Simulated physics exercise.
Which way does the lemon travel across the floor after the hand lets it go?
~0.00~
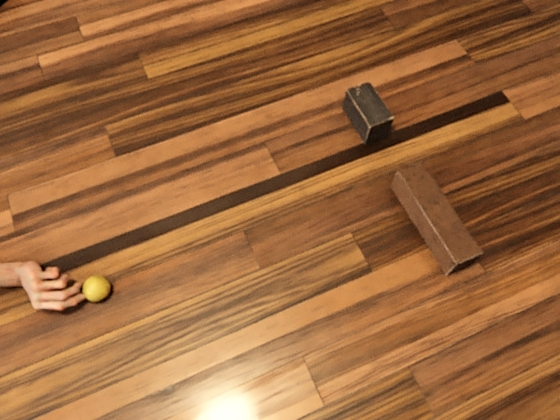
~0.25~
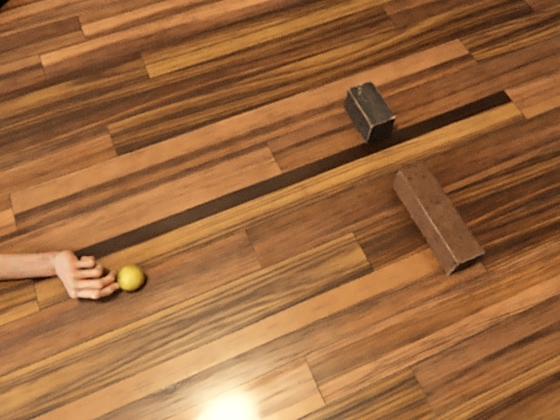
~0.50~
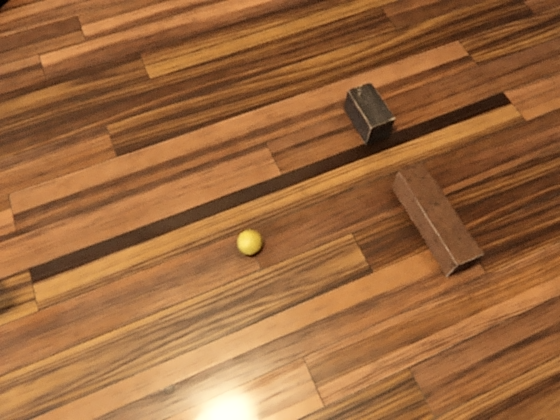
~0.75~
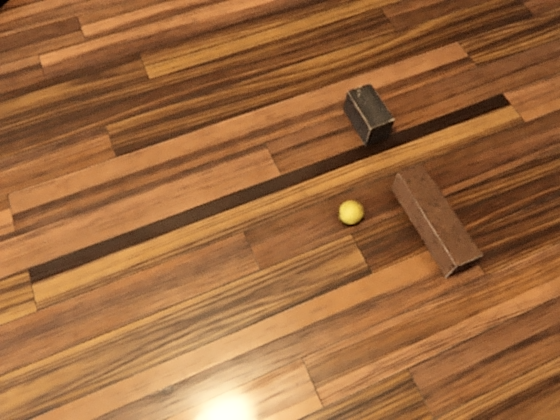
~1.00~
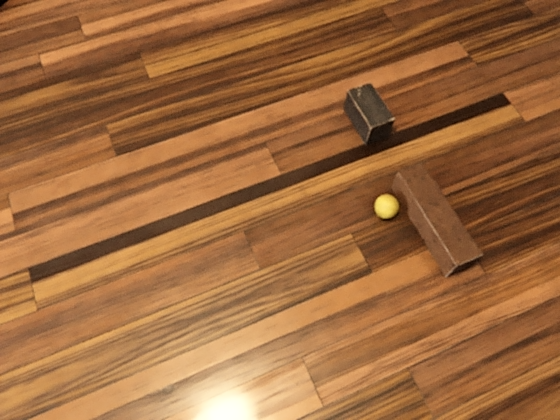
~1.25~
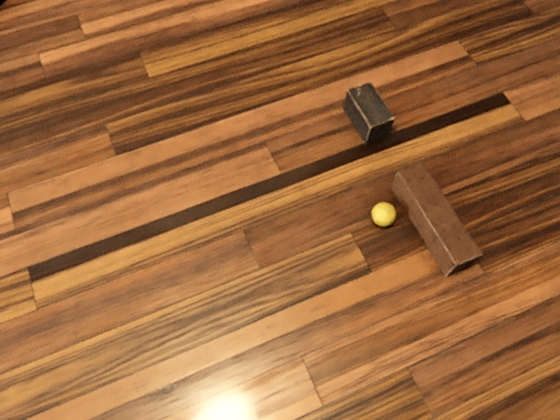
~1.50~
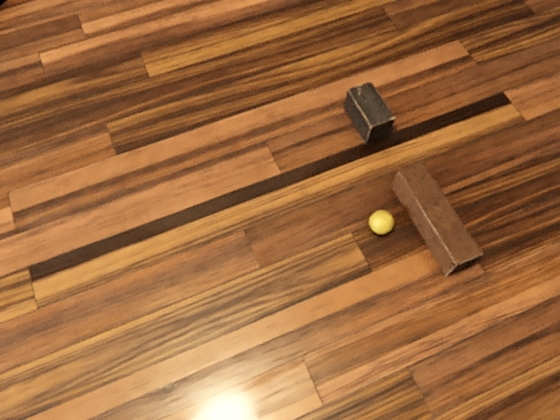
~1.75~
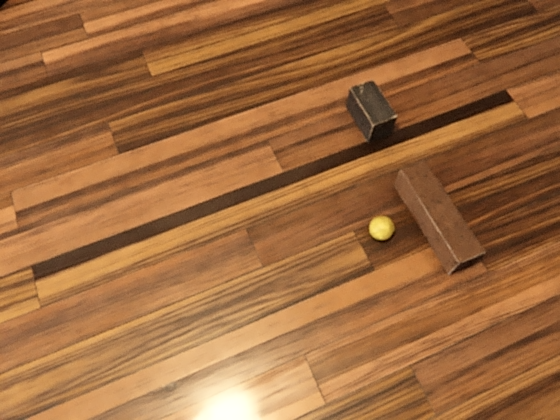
The lemon rolls to the right, towards the brown brick.
